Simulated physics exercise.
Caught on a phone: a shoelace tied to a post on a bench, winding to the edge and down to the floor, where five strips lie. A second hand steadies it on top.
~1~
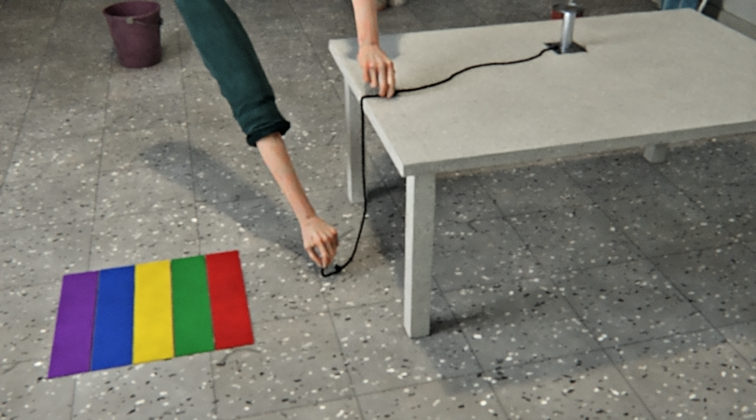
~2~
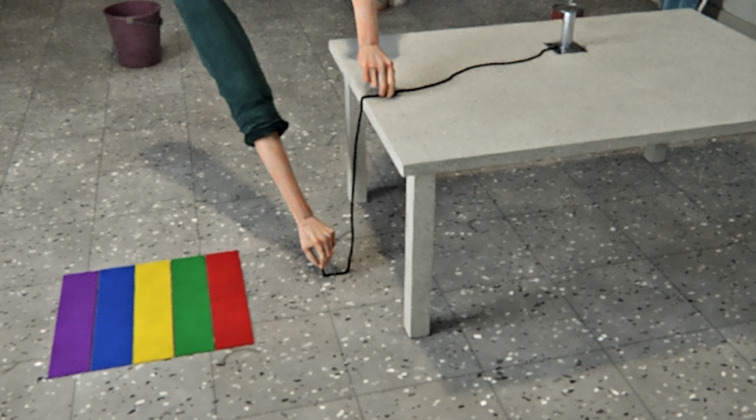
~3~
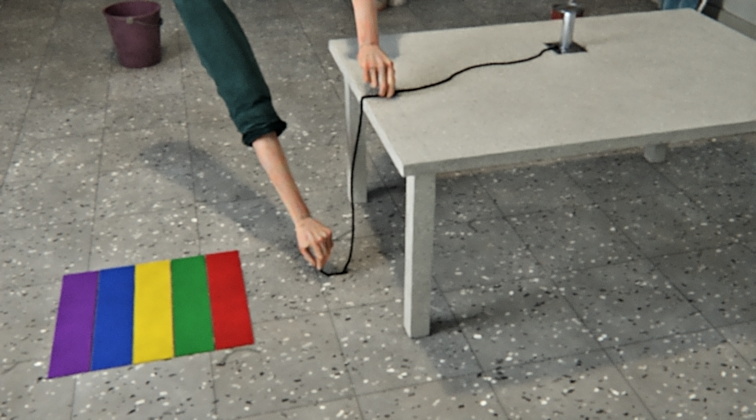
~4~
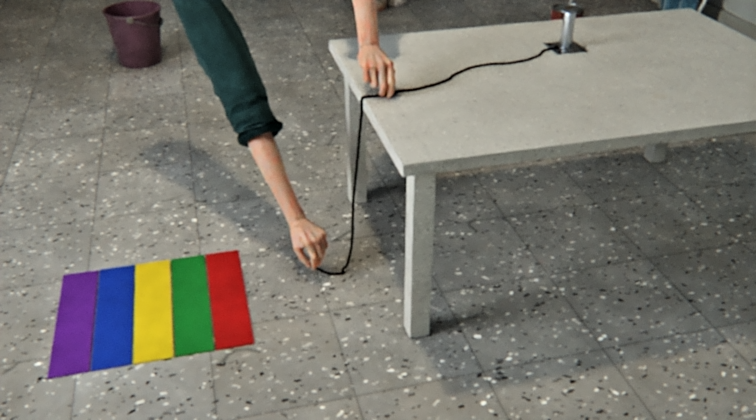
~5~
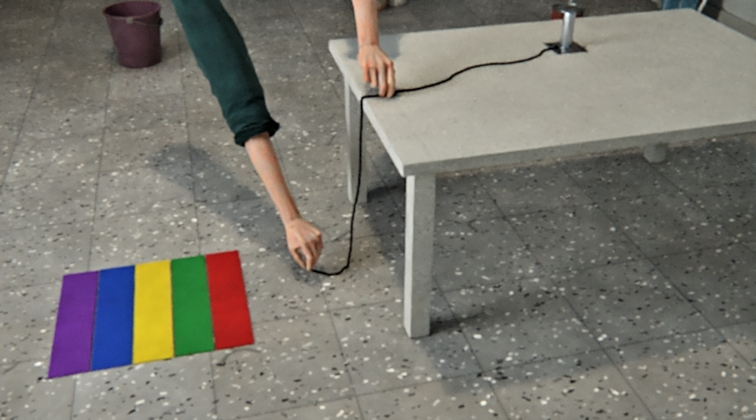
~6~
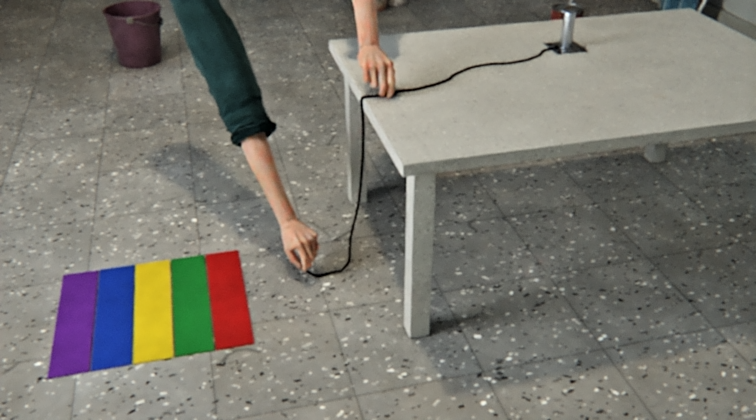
On a speckled floor beside a pale table, five coloured strips lie at left while a black cord runs from a small post, over the table's edge and down. One hand stays on the cord at the edge as the other, low near the floor, draws its end slightly left, toward the red strip.
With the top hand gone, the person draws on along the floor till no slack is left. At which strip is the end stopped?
The end stops over the green strip.
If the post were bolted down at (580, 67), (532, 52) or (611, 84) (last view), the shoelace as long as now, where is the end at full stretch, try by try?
In that order: (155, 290), (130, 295) and (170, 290).
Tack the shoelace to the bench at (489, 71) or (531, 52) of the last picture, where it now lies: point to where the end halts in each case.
The places are (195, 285) and (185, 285).
A little later, end near (252, 275); short of the strips.
Next, end near (210, 282); over red.
When it is tight, end near (187, 285); over green. It gets as far as the green strip.
